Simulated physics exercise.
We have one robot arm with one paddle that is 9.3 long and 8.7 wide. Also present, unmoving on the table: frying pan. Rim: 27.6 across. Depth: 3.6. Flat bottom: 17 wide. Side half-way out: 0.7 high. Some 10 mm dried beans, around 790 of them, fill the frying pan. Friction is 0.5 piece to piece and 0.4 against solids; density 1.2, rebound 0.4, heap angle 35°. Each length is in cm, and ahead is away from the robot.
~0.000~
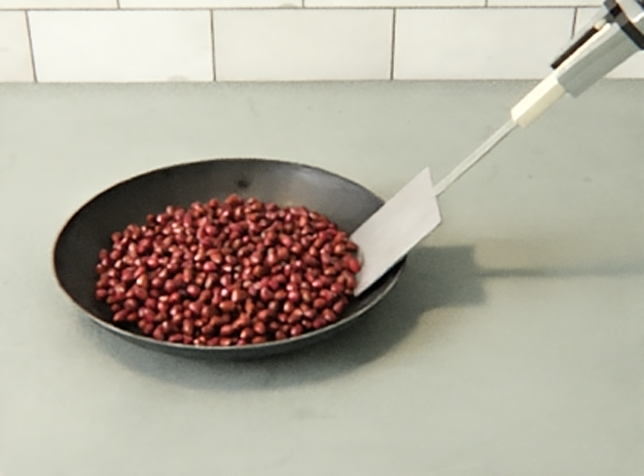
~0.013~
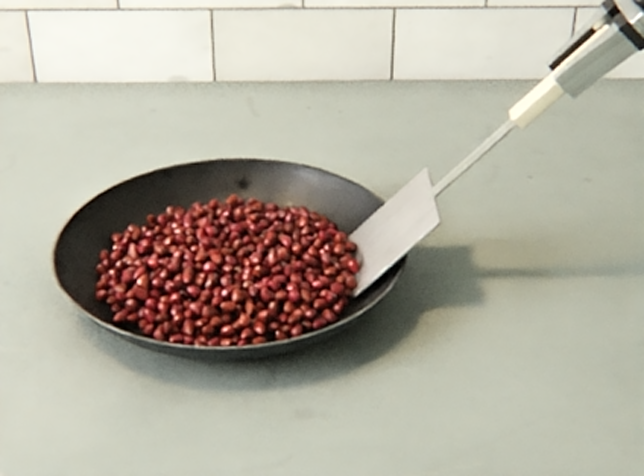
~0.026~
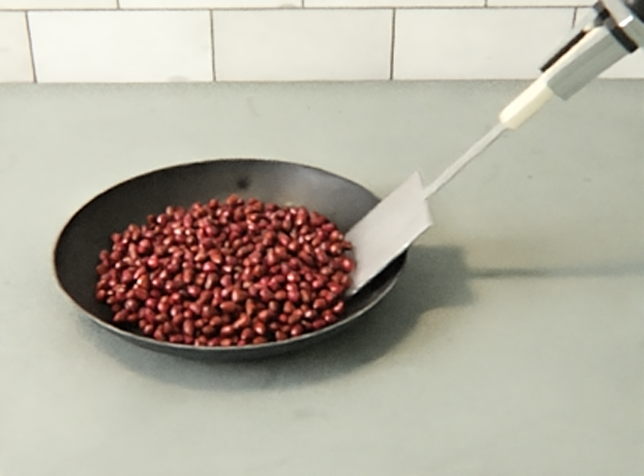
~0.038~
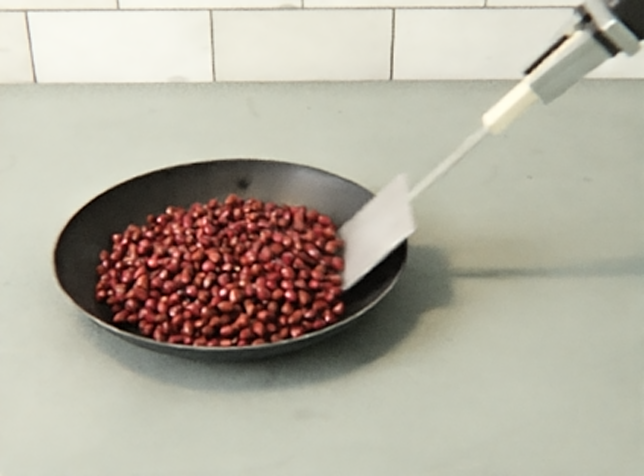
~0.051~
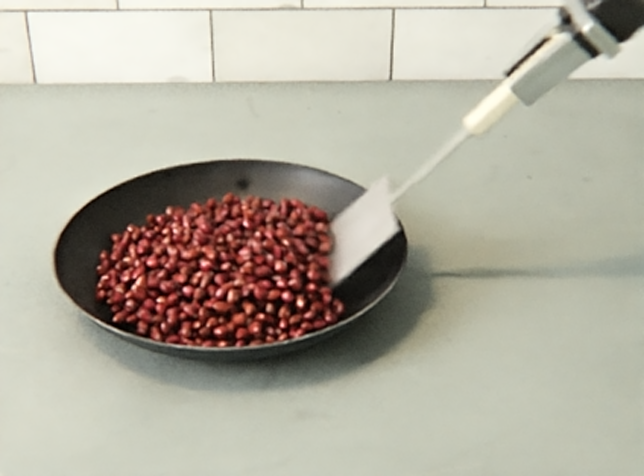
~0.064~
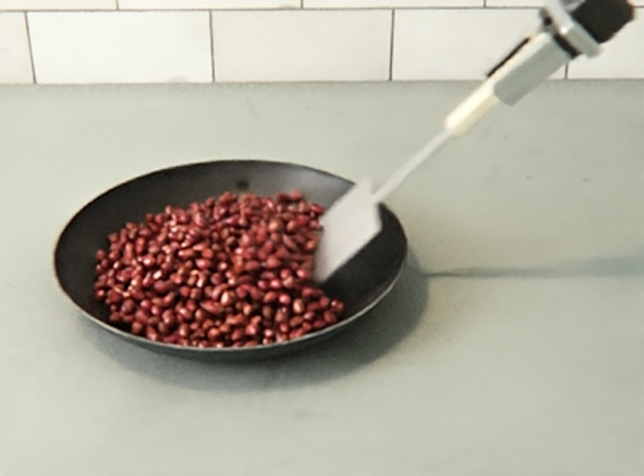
A heap of glossy dark red beans fills a round black frying pan standing left of centre on a grey-green tabletop, seen from slightly above with white tiles behind. A robot arm reaches in from the upper right, holding a flat pale grey paddle at the pan's right side. After barely moving at first, the paddle slides a short way left, pushing the nearest beans inward, while the pan and camera stay still.
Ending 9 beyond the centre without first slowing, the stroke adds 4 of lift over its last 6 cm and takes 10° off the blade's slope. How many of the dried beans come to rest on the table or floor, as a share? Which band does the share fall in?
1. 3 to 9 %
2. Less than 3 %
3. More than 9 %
3, more than 9 %.
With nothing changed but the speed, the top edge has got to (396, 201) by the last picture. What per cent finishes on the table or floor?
Expect some 15 per cent there.
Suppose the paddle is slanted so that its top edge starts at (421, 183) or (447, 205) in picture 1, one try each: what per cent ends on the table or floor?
I'd say near 25 per cent for the first and near 25 per cent for the second.
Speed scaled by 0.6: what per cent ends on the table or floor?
Near 15 in a hundred.
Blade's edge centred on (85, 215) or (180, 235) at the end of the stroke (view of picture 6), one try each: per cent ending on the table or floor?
Close to 35 and close to 10 per cent, respectively.
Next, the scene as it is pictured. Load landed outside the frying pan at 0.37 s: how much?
Some 20 per cent of the load.
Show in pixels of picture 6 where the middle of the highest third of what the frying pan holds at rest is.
The middle lies somewhere around (124, 258).
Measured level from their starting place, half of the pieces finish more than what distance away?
Roughly 5 cm.
After 0.11 s, sloping 47°, highest piece 6 above the table; 788 in the frying pan.
After 0.15 s, sloping 44°, highest piece 7 above the table; 788 in the frying pan.
After 0.37 s, sloping 37°, highest piece 7 above the table; 585 in the frying pan, 177 on the table or floor, 26 on the blade or in flight.
After 1.42 s, sloping 37°, highest piece 4 above the table; 585 in the frying pan, 203 on the table or floor.
At rest, 585 in the frying pan, 203 on the table or floor. That is 26 % on the table or floor.
